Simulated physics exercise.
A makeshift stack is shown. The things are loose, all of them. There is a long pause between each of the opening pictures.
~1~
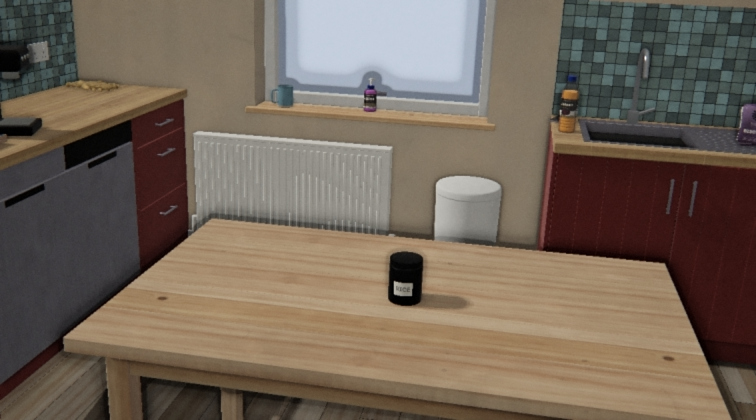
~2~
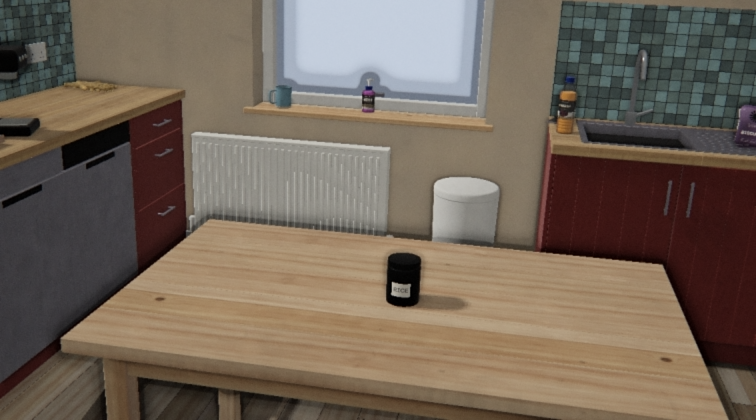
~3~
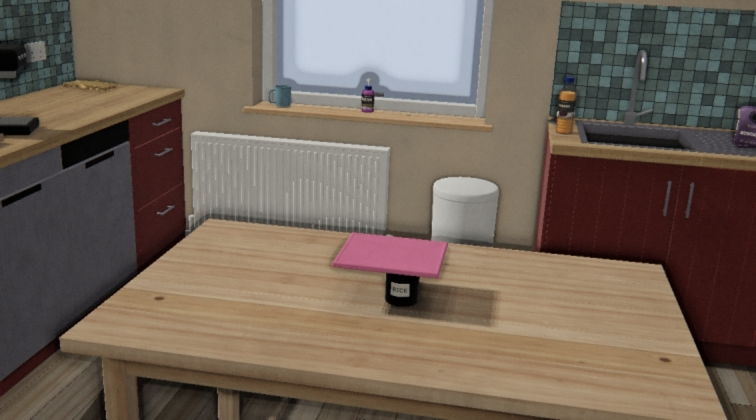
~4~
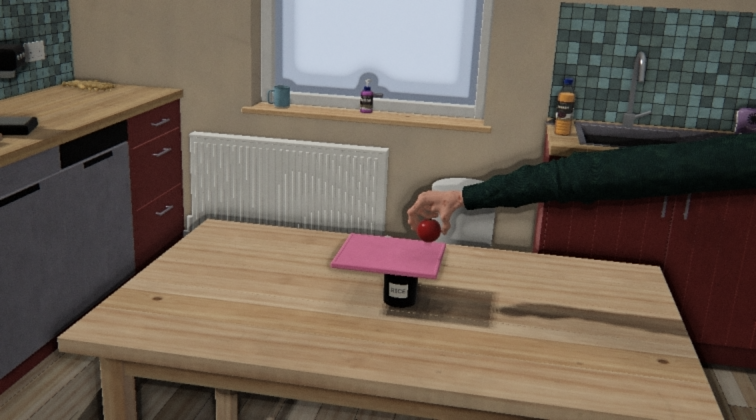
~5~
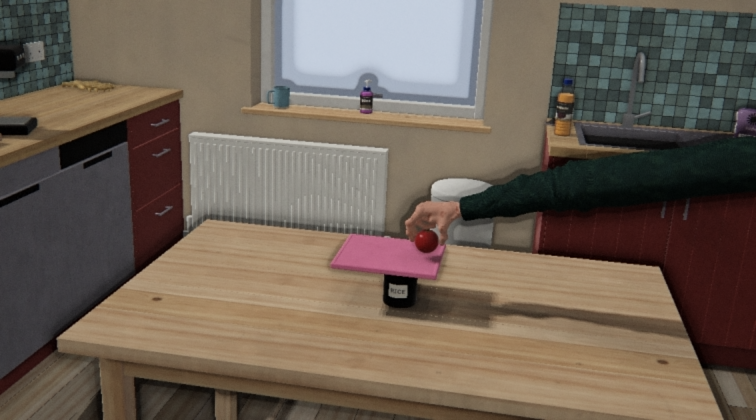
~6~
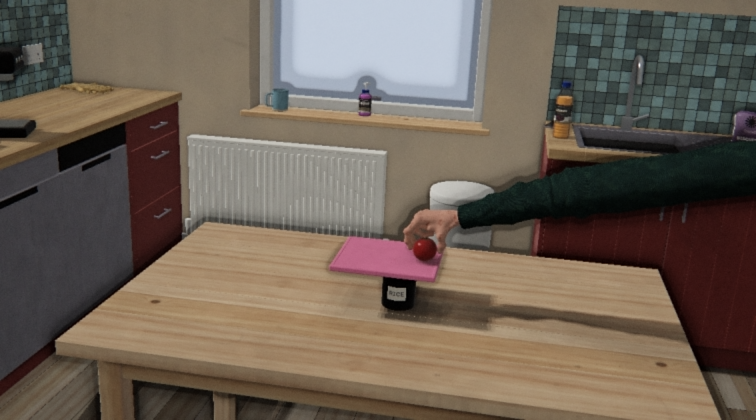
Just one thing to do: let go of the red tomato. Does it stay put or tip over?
No fall.
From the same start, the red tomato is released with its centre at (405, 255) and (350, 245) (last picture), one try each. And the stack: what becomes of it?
First release - upright; second release - toppled.
Then, 0.20 s on from there, no change.
Then, 0.50 s on from there, red tomato resting near (425, 250).
In the end, all 3 unmoved. At the end, from the last picture's camera, red tomato near (425, 250). The stack holds.
